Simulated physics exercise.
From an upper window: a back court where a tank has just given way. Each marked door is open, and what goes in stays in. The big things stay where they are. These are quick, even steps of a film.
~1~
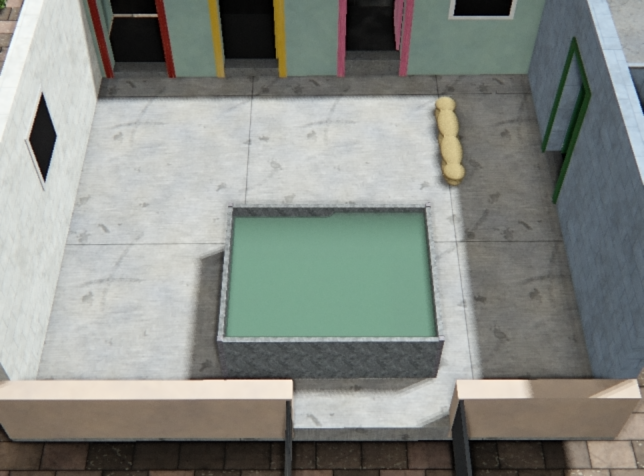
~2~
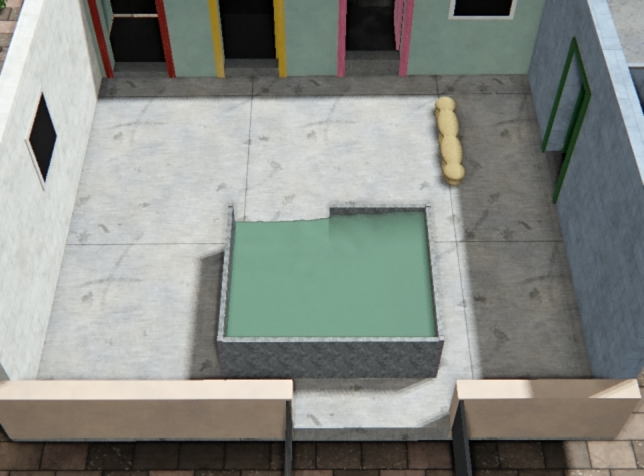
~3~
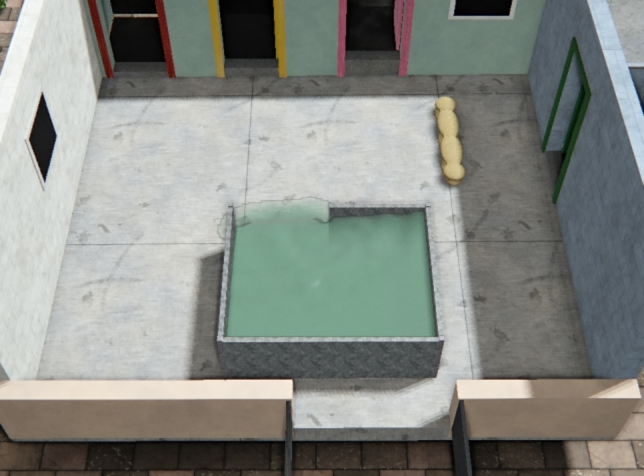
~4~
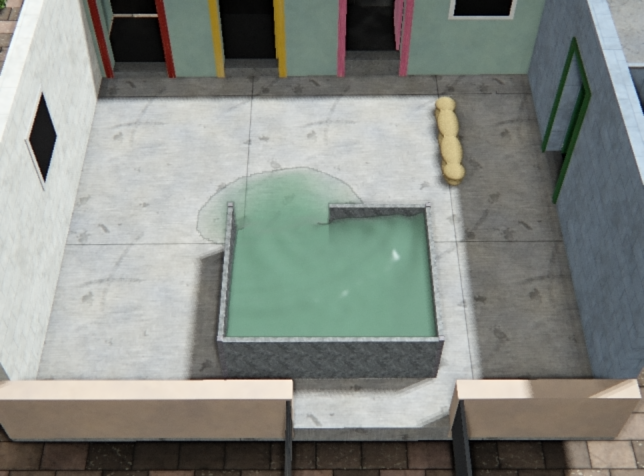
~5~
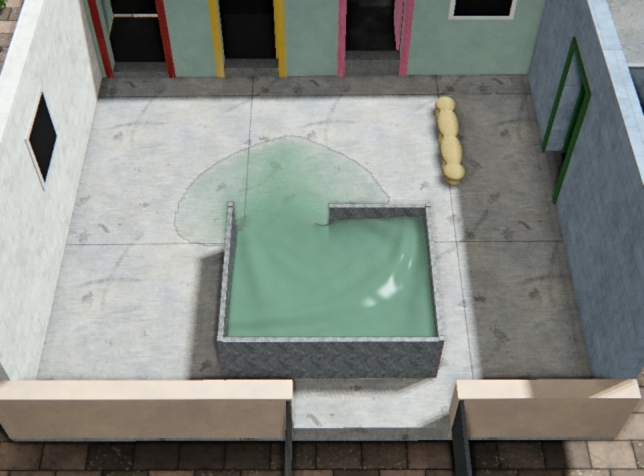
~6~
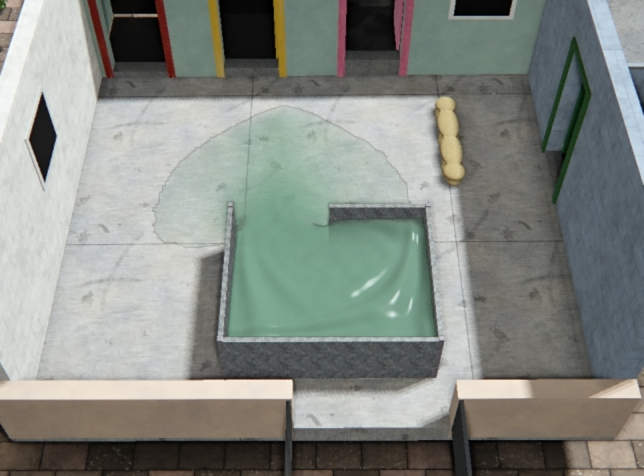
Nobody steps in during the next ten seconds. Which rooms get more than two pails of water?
One by one: The yellow door takes more than that; the pink door stays under that; the red door takes more than that; the green door stays under that.
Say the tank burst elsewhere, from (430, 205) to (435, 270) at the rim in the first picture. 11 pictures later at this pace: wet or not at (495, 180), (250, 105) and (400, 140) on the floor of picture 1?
One after the other: Covered, no water, no water.
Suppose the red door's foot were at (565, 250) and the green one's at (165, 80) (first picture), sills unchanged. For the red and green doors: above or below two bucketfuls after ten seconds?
My reading: Red takes less; green lets more in.
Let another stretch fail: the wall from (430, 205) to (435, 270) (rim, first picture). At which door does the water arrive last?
It is the red door.
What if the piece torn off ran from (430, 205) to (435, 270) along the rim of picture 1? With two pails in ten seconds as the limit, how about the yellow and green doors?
One by one: Yellow keeps below it, green lets more in.
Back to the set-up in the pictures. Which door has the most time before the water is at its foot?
The green-painted one.
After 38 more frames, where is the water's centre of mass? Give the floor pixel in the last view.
I would point to (282, 201).
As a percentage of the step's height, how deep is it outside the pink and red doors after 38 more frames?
Near 40 and 170 in a hundred.
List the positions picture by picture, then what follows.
Still water in the open tank at (330, 272), in the first frame.
Water pours out on the open tank's far side and has run to a hidden place, in the second frame.
Water pours out on the open tank's far side and has run to a hidden place, in the third frame.
The front is at (310, 172), out from the gap on the open tank's far side, in the fourth frame.
The front is at (299, 141), out from the gap on the open tank's far side, in the fifth frame.
The front is at (280, 111), out from the gap on the open tank's far side, in the sixth frame.
A moment on, water covers 35 % of the floor; the yellow door over two buckets in, the pink door wet at the sill, nothing in, the red door not reached, the green door not reached.
Next, water covers 40 % of the floor; the yellow door far over two buckets in, the pink door wet at the sill, nothing in, the red door under two buckets in, the green door not reached.
Then, water covers 50 % of the floor; the yellow door far over two buckets in, the pink door wet at the sill, nothing in, the red door far over two buckets in, the green door wet at the sill, nothing in.
Later, water covers 90 % of the floor; the yellow door far over two buckets in, the pink door wet at the sill, nothing in, the red door far over two buckets in, the green door under two buckets in.
In the end, water covers 95 % of the floor; the yellow door far over two buckets in, the pink door wet at the sill, nothing in, the red door far over two buckets in, the green door under two buckets in.
